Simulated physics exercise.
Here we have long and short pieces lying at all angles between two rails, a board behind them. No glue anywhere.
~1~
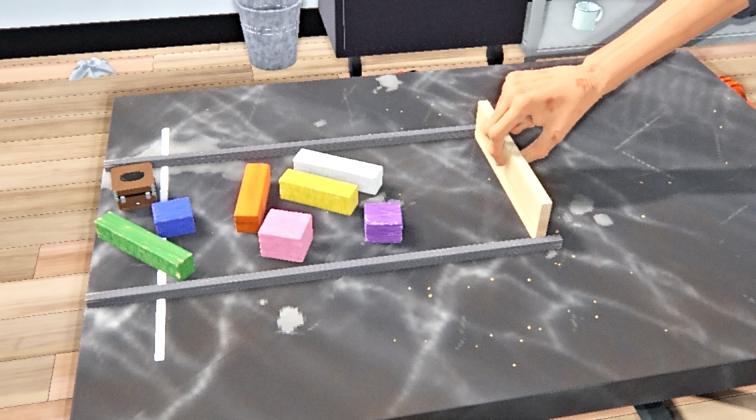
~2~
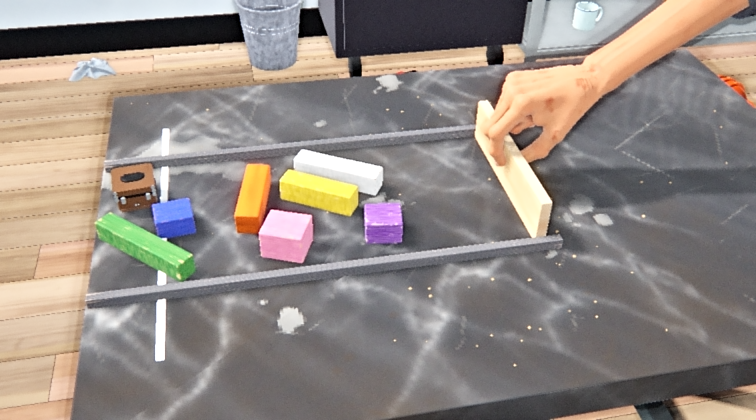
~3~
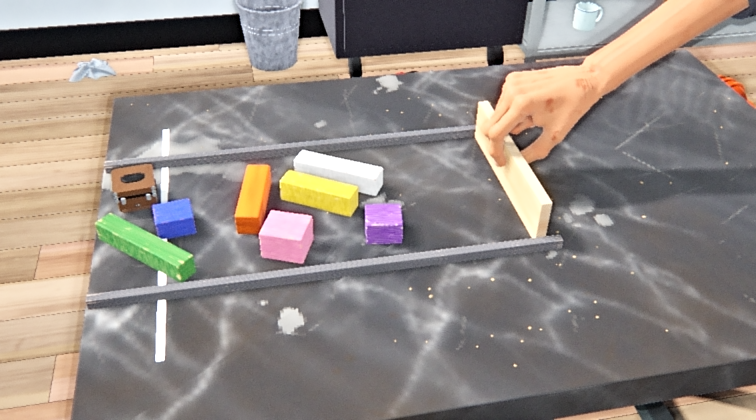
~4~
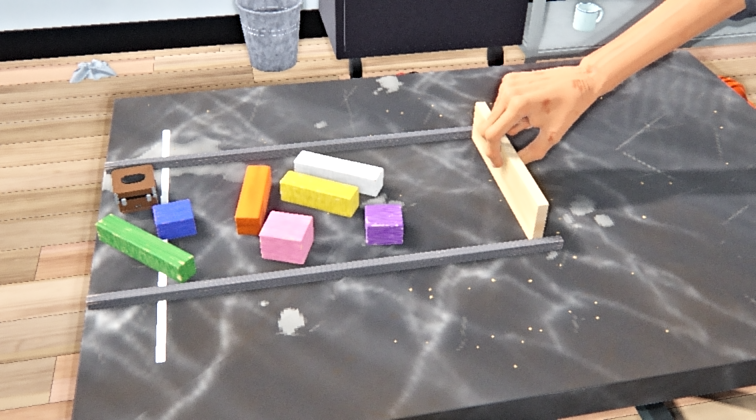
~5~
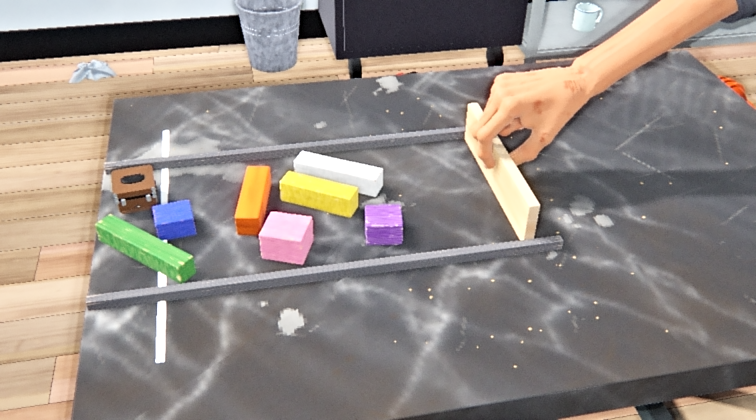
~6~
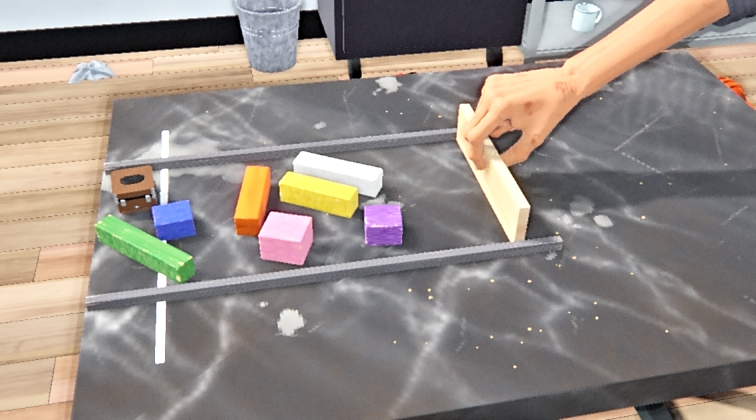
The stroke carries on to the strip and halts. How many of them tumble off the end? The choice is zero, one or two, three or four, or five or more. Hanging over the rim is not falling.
As it turns out, the number that fall off is three or four.
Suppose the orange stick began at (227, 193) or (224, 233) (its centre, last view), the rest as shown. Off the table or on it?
In turn it survives; falls.
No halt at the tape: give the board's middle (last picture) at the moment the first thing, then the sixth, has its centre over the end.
Near (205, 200) and (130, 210).
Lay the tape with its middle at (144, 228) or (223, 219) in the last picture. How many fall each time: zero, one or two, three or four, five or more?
The falls would be five or more; none.
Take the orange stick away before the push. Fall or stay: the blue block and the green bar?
The blue block survives, the green bar goes over.
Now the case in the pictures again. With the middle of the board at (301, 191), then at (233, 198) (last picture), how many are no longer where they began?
First 5, then 7.
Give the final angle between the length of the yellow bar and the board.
Some 0 degrees.
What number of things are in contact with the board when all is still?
In contact: 2.
Soon after, none off yet; brown case at rest near (135, 191); green bar at rest near (144, 249); blue block at rest near (174, 221).
Then, none off yet; brown case at rest near (135, 191); green bar at rest near (142, 249); blue block at rest near (174, 221).
At rest, the number that fall off is three or four; fallen, blue block, green bar and brown case.
